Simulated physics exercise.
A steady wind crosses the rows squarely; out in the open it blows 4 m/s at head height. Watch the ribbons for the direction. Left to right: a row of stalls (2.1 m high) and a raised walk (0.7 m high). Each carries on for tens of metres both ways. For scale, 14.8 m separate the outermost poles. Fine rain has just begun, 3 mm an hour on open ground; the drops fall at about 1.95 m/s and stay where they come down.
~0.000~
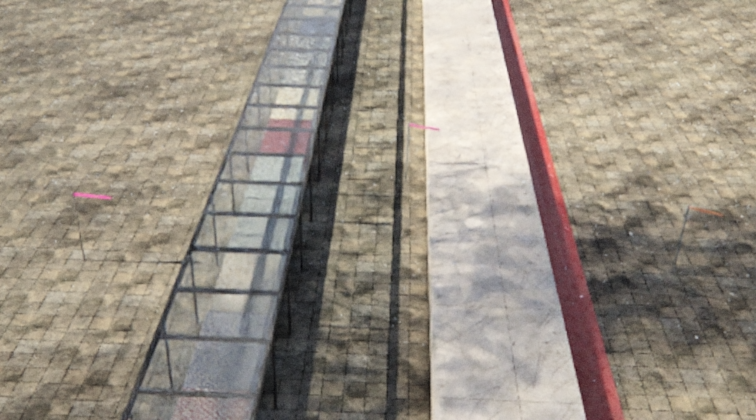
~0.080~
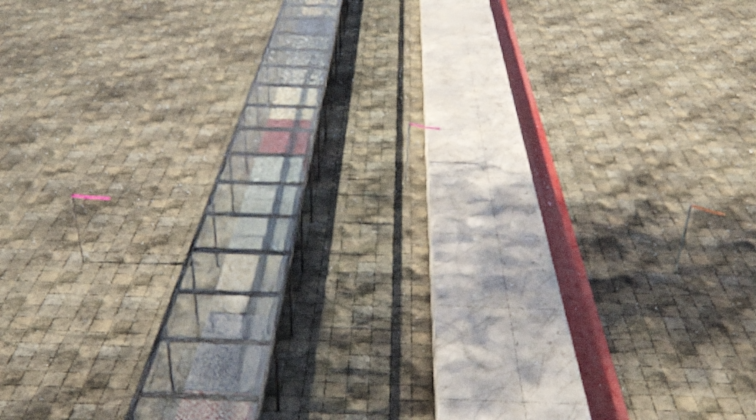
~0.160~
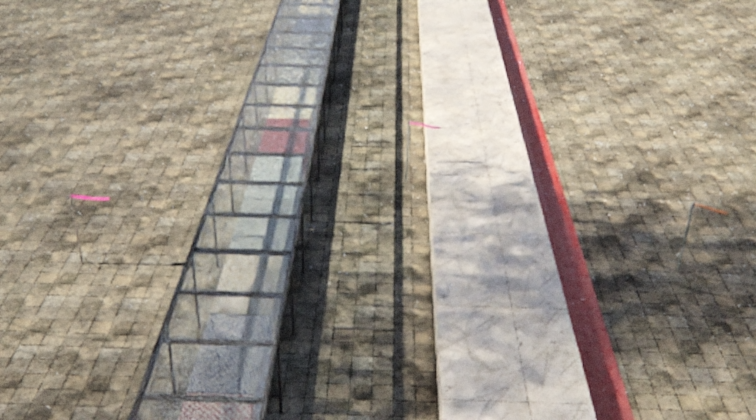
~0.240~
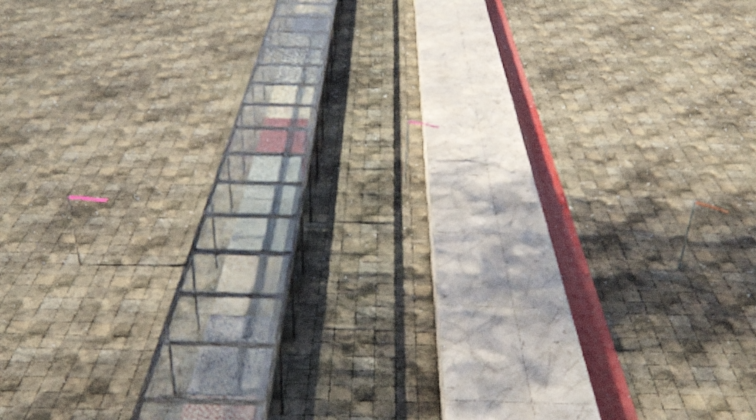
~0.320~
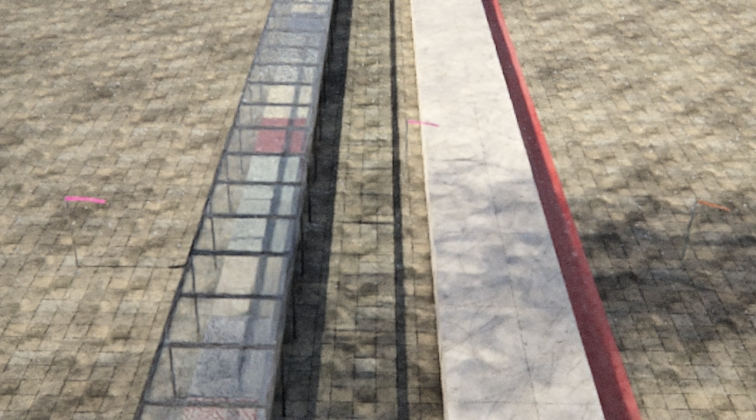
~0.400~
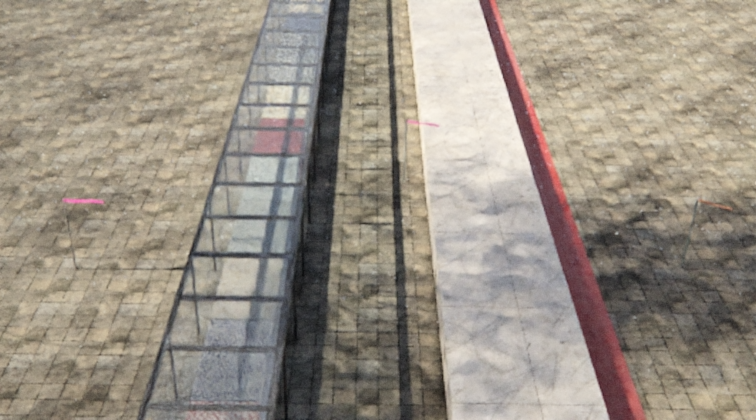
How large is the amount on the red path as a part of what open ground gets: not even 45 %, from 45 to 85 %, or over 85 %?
The amount there is between 45 and 85 % of the open one.
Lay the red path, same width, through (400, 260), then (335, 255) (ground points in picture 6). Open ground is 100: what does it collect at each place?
In turn about 30 %, 30 %.
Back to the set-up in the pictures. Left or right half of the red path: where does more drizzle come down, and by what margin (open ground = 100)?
The right half, by about 60 points.
10 minutes on, 0.3 mm on the red path, 0.5 mm in the open.
30 minutes on, 1.0 mm on the red path, 1.5 mm in the open.
60 minutes on, 2.0 mm on the red path, 3.0 mm in the open, so the red path has 67 % of the open amount; the left half of it has 36 %, the right half 97 %.
